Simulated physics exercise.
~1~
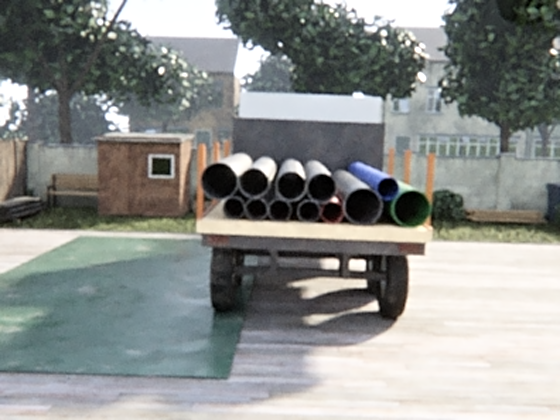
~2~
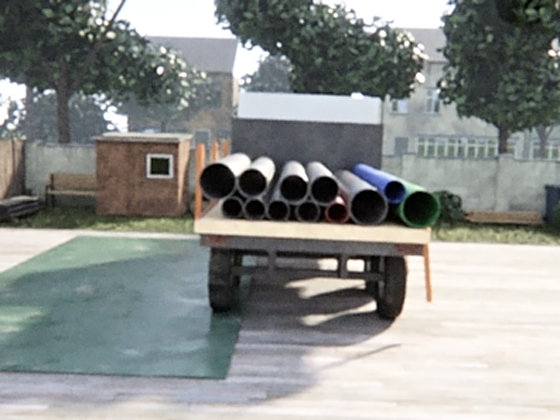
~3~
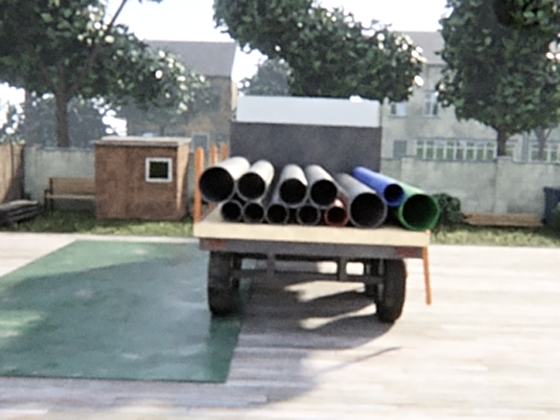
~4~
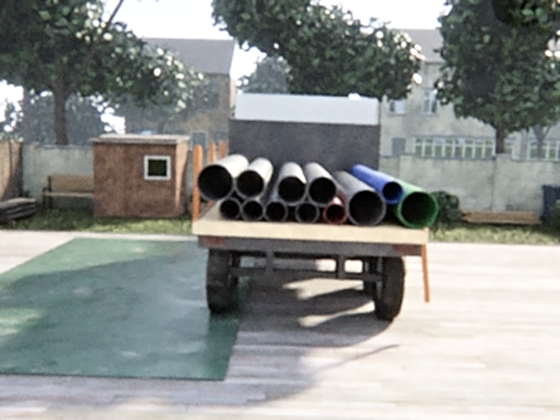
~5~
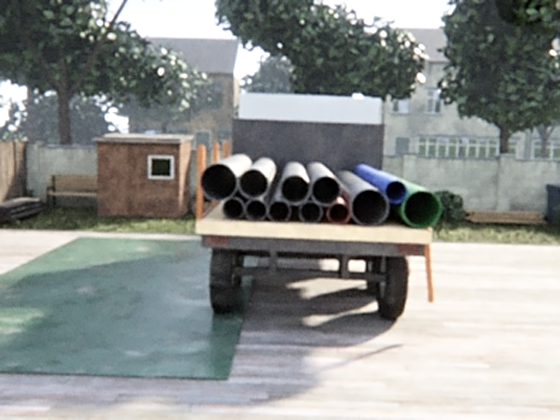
Orange posts along the right edge of a parked flatbed lorry, seen from behind, swing down and hang below the deck, while those on the left stay upright. The stacked pipes, mostly dark, with a blue one and a green one at the right, shift only slightly. The green pipe rolls a little to the right along the deck, and the reddish one and the blue one resting above its neighbours turn the same way. They soon settle close to the open edge. The pile then sits still, with every pipe still on the lorry and none on the ground.
